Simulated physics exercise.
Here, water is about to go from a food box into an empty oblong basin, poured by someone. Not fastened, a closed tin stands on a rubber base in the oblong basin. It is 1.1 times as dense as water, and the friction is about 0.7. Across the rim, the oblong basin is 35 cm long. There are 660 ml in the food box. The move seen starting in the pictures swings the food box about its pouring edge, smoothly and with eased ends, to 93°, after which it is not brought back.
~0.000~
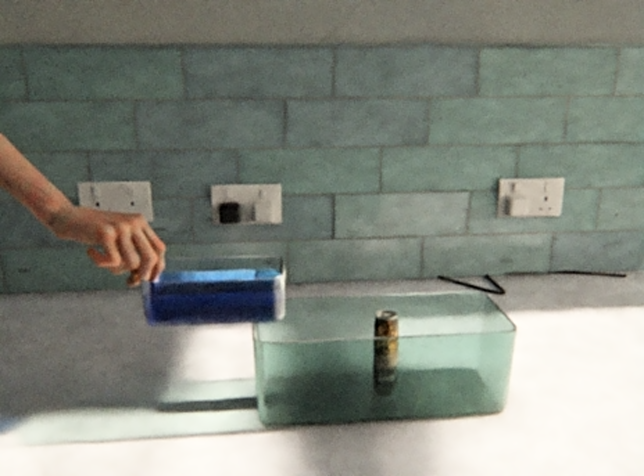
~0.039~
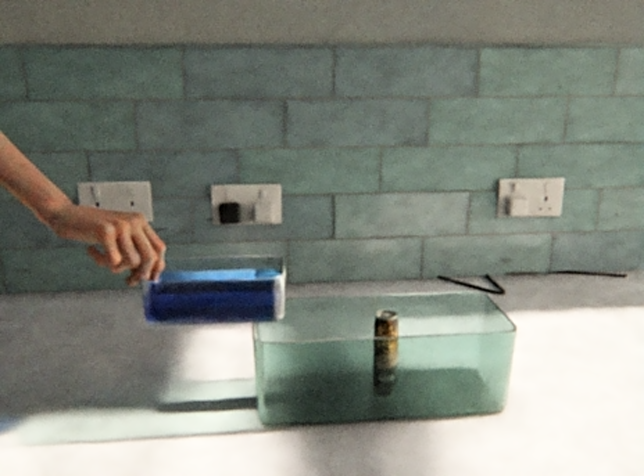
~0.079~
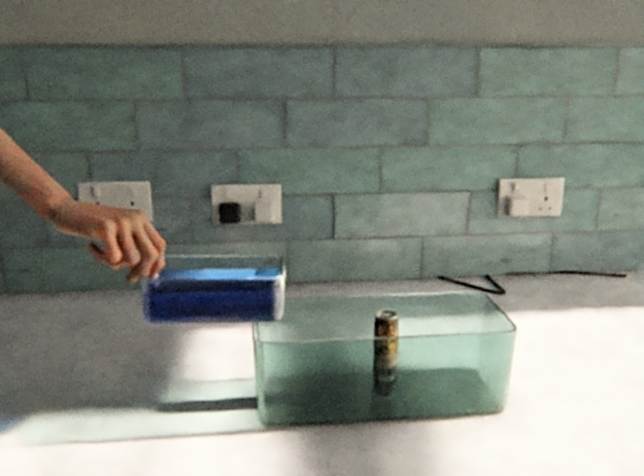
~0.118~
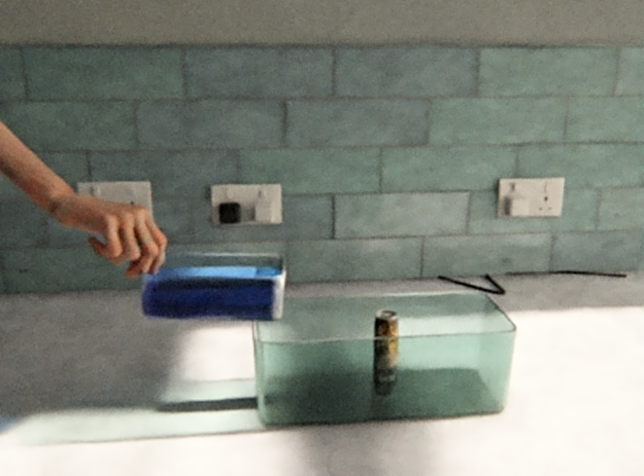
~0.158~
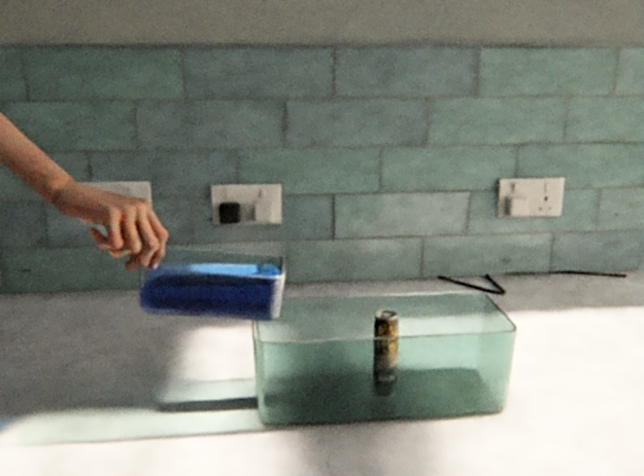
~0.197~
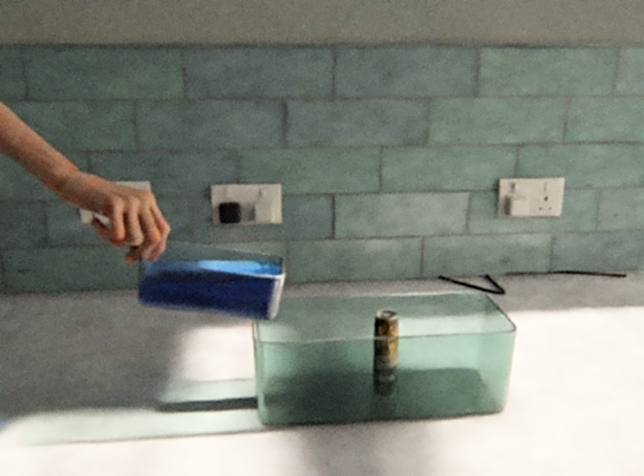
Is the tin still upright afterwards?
It survives.
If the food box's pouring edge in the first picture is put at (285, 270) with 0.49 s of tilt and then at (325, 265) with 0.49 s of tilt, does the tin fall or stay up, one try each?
Run one: It tumbles. Run two: It does not tip.
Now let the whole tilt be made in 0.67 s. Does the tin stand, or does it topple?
In that case the tin overturns.
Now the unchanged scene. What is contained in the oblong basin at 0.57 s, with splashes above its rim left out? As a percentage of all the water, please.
Around 10 percent.
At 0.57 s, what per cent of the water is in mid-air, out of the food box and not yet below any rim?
Near 38 per cent of it all.
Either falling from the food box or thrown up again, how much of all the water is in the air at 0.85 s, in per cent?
Close to 5 per cent.
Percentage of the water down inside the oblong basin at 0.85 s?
82 per cent or thereabouts.
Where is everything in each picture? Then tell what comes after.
Tilt 0°; pouring edge (283, 268); surface from (150, 282) to (282, 278); the oblong basin's rim runs from (254, 321) to (500, 311); the tin's top is at (387, 318), in the first frame.
Tilt 0°; pouring edge (283, 268); surface from (150, 282) to (281, 278), in the second frame.
Tilt 2°; pouring edge (283, 268); surface from (149, 280) to (281, 277), in the third frame.
Tilt 3°; pouring edge (283, 268); surface from (149, 278) to (280, 274), in the fourth frame.
Tilt 6°; pouring edge (283, 268); surface from (148, 274) to (280, 272), in the fifth frame.
Tilt 10°; pouring edge (282, 268); surface from (147, 270) to (280, 270), in the sixth frame.
By 0.57 s the tilt is 61° and 51 per cent is still to pour; the tin stands where it began.
By 0.85 s the tilt is 90° and 10 per cent is still to pour; the tin stands where it began.
By 1.14 s the tilt is 93° and 2 per cent is still to pour; the tin stands where it began.
By 1.45 s the tilt is 93° and 1 per cent is still to pour; the tin stands where it began.
At rest the tin stands where it began.
